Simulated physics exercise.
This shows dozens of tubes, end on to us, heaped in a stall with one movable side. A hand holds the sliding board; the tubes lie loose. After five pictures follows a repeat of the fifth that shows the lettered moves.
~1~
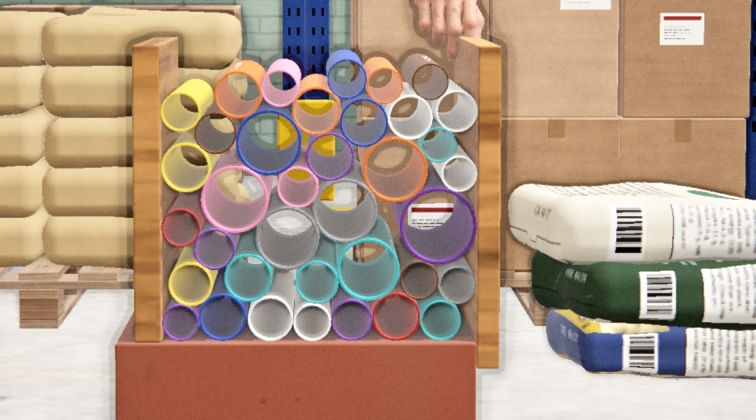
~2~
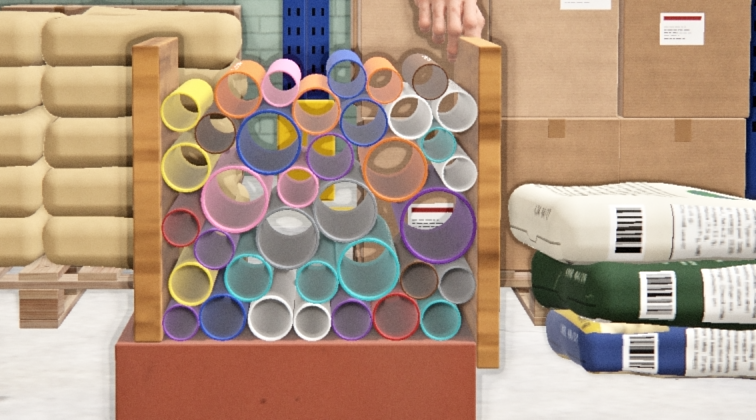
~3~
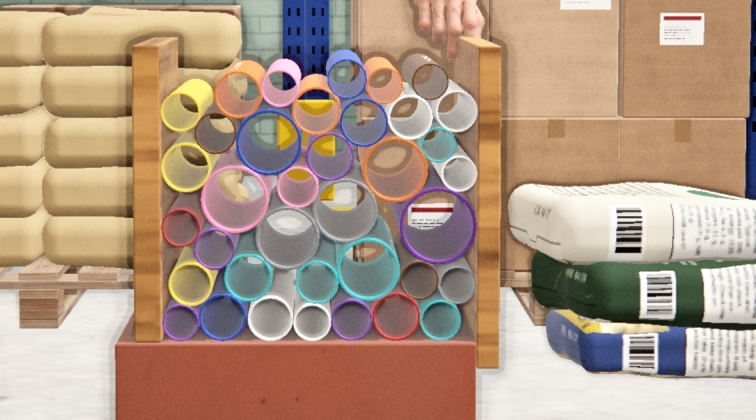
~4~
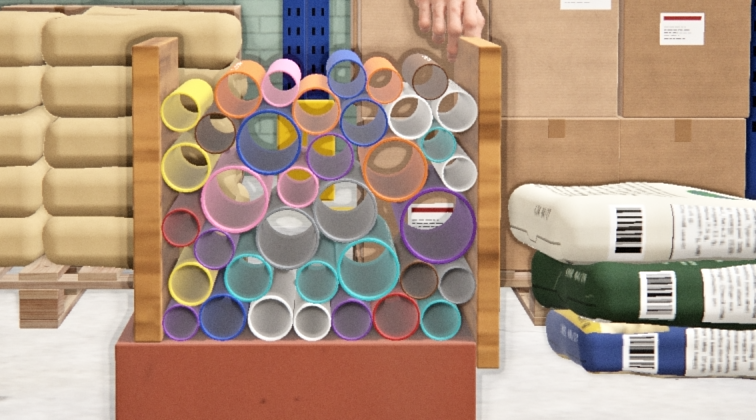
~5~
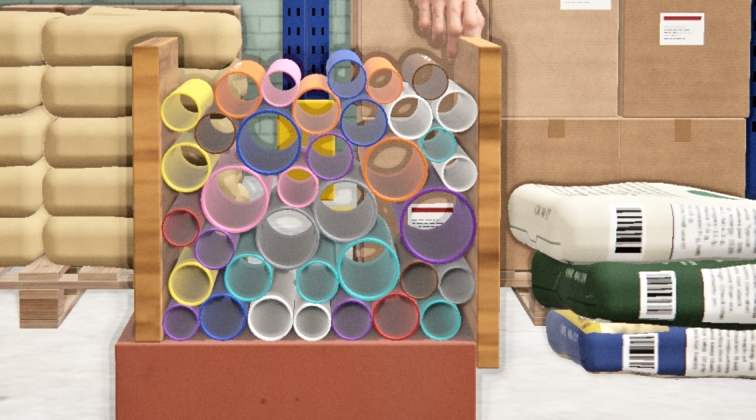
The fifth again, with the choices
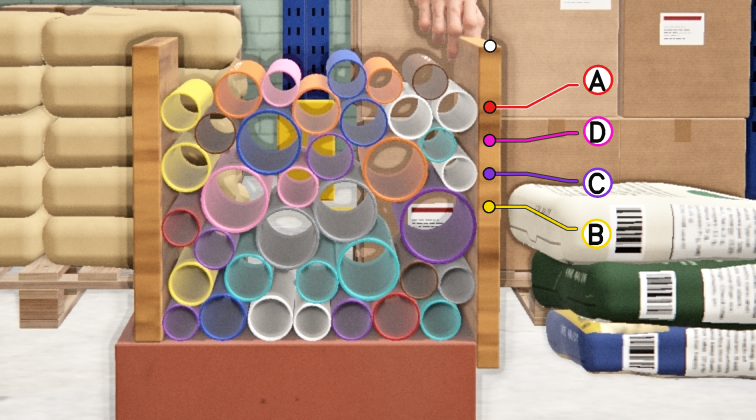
In a warehouse with stacked sacks and cardboard boxes, colourful tubes of various sizes lie heaped between two wooden boards on a reddish base, while a hand stays at the top of the right board and nothing visibly moves.
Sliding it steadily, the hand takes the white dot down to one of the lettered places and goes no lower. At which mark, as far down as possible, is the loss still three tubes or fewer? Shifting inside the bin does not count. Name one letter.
Stop at C.
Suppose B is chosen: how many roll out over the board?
The count is six.
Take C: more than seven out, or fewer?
It loses fewer than seven.
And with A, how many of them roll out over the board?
The count is none.
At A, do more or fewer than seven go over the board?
It loses fewer than seven.
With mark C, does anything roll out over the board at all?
Yes, at C.
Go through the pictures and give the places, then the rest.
The first frame shows a blue tube (347, 79); side board (475, 190); a purple tube (181, 323).
The second frame shows a purple tube (181, 323); a red tube (396, 317).
The third frame shows a turquoise tube (317, 282); a grey tube (345, 210).
The fourth frame shows a purple tube (330, 156); a blue tube (364, 122).
The fifth frame shows a white tube (457, 111); a blue tube (347, 79); side board (475, 190).
On the copy, A at (490, 107); B at (489, 207); C at (489, 174); D at (490, 141); the white dot at (490, 46).
On C. First, top of the board (477, 110).
Then, top of the board (477, 173).
Finally, top of the board (477, 173), two out over the board.
By contrast, A none out over the board; B more than three out over the board; D none out over the board.
